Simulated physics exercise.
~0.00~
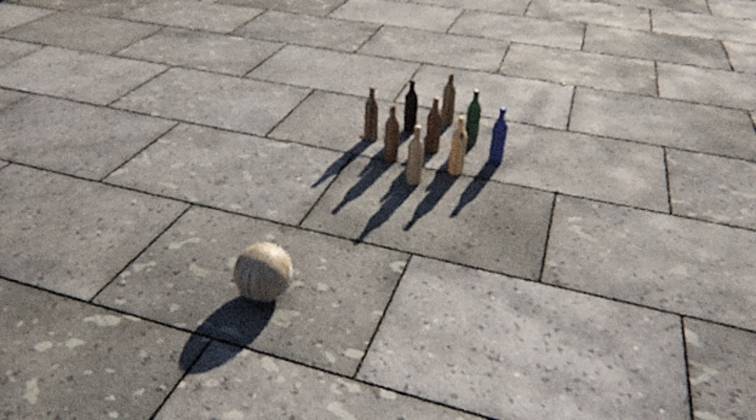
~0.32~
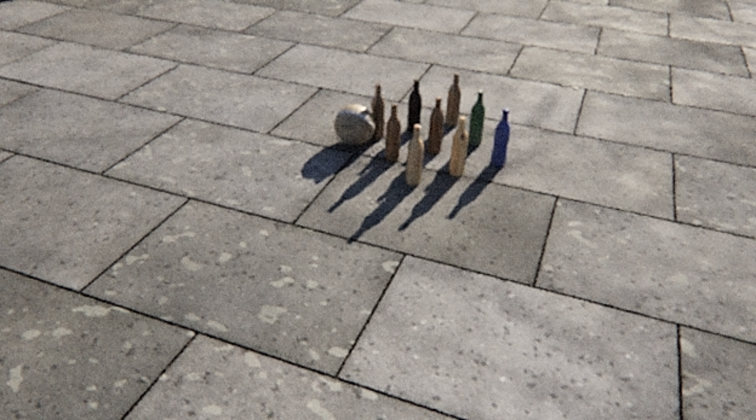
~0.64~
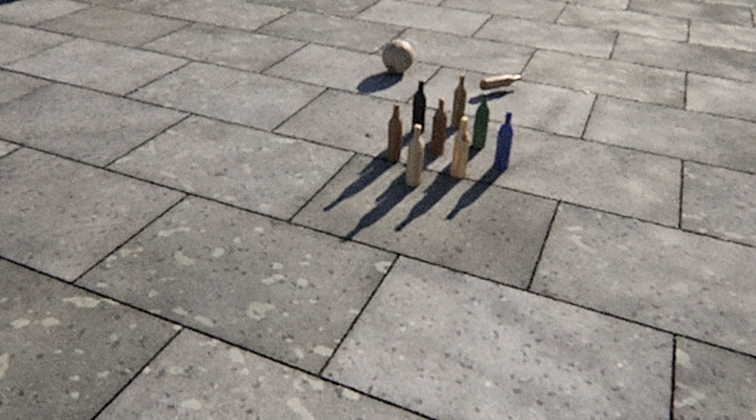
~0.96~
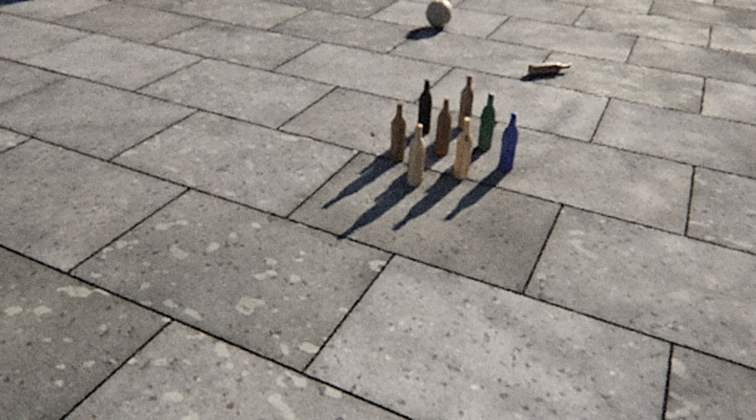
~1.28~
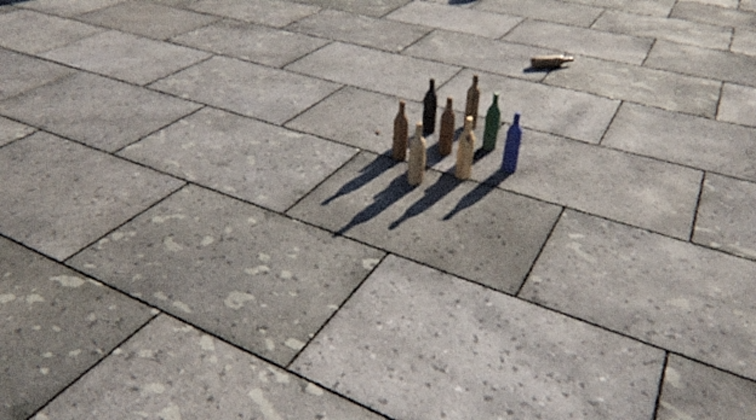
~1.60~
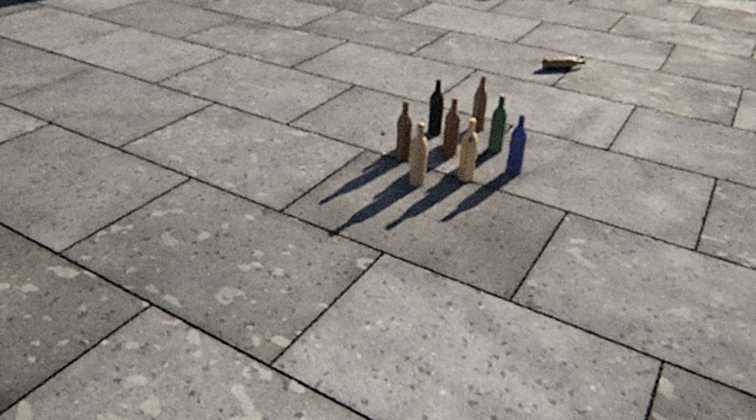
A wooden ball rolls past bottle-shaped skittles, knocks one over, and leaves the rest standing.
